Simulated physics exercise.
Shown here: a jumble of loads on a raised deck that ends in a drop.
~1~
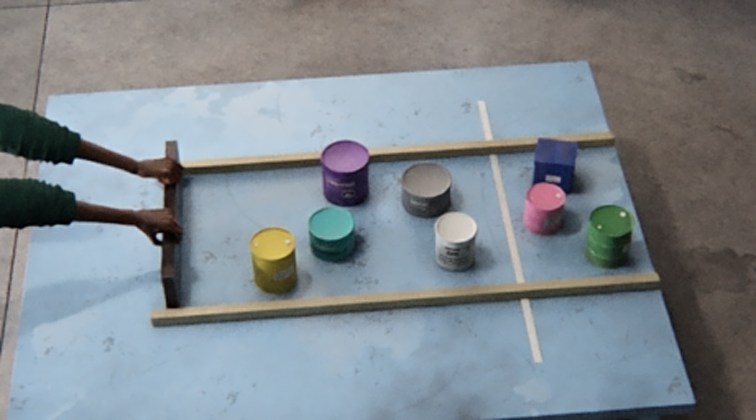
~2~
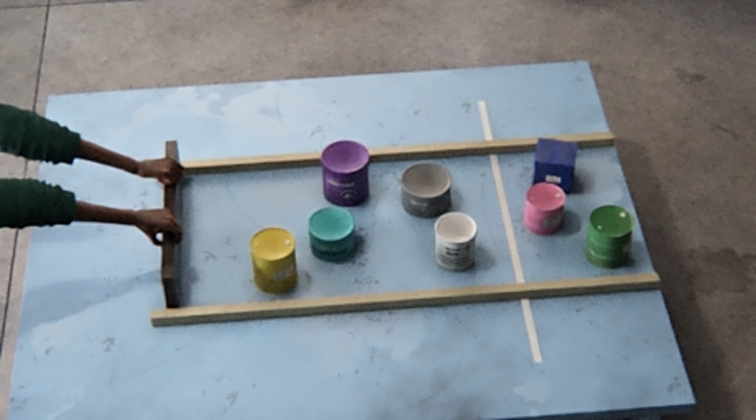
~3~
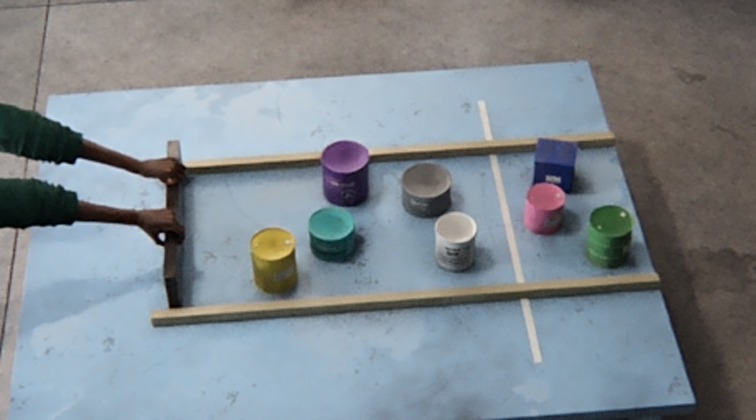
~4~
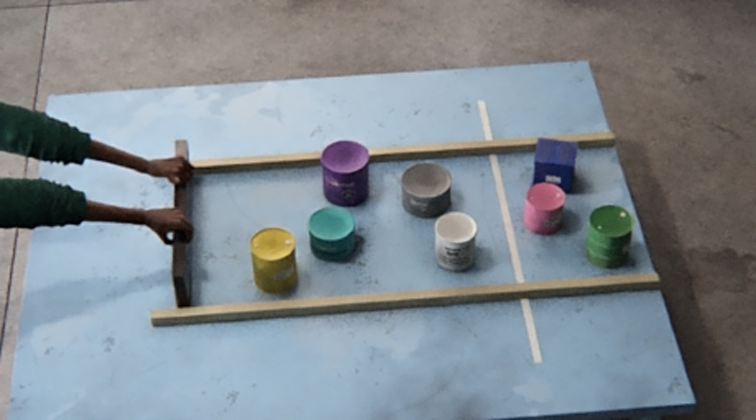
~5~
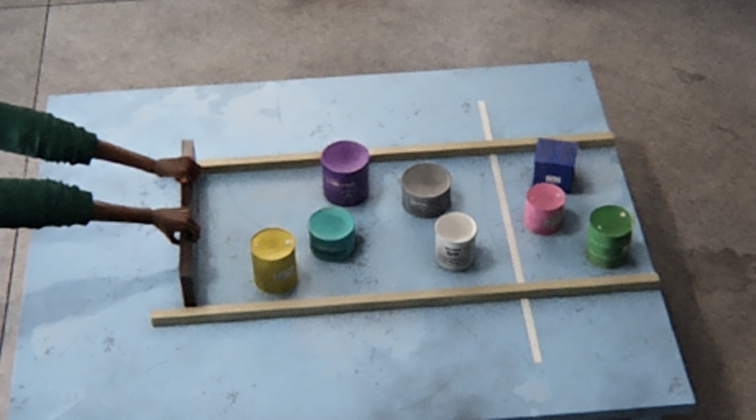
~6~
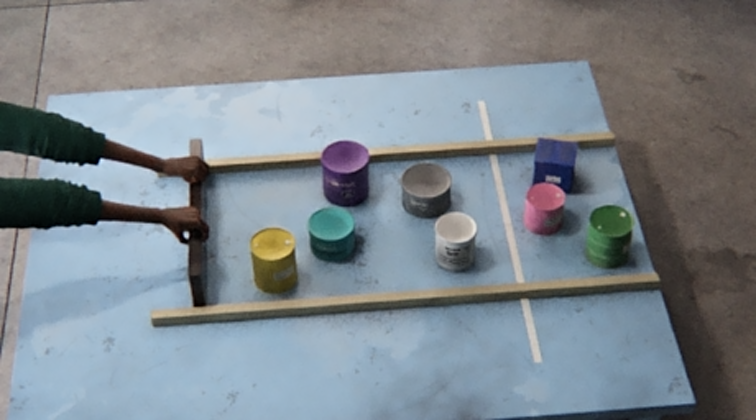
Two hands in green sleeves held a dark plank at the left end of two wooden rails and slowly slid it a little to the right, while the colourful cans and blue box stayed still.
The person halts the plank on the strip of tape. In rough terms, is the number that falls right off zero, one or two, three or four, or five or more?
It is zero.
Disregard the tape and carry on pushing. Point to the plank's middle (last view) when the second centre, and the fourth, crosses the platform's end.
At (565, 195) for the second, at (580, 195) for the fourth.
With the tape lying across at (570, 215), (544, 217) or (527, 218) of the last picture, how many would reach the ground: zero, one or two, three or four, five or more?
For each place: 1 or 2; just one or two; none.
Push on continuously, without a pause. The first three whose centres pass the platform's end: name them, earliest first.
Order: Green canister, blue tote, pink canister.
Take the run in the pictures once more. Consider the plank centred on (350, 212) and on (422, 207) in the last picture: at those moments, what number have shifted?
At the first spot 3, then 5.
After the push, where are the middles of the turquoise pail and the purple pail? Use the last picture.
Final pixels, roughly: (533, 220) for the first, (521, 157) for the other.
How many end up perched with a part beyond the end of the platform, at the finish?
That'd be 0.
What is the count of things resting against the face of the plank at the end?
3 of them.
A little later, none off yet; green canister at rest near (609, 237); blue tote at rest near (555, 166); pink canister at rest near (544, 209).
When it is over, the number that fall off is zero.
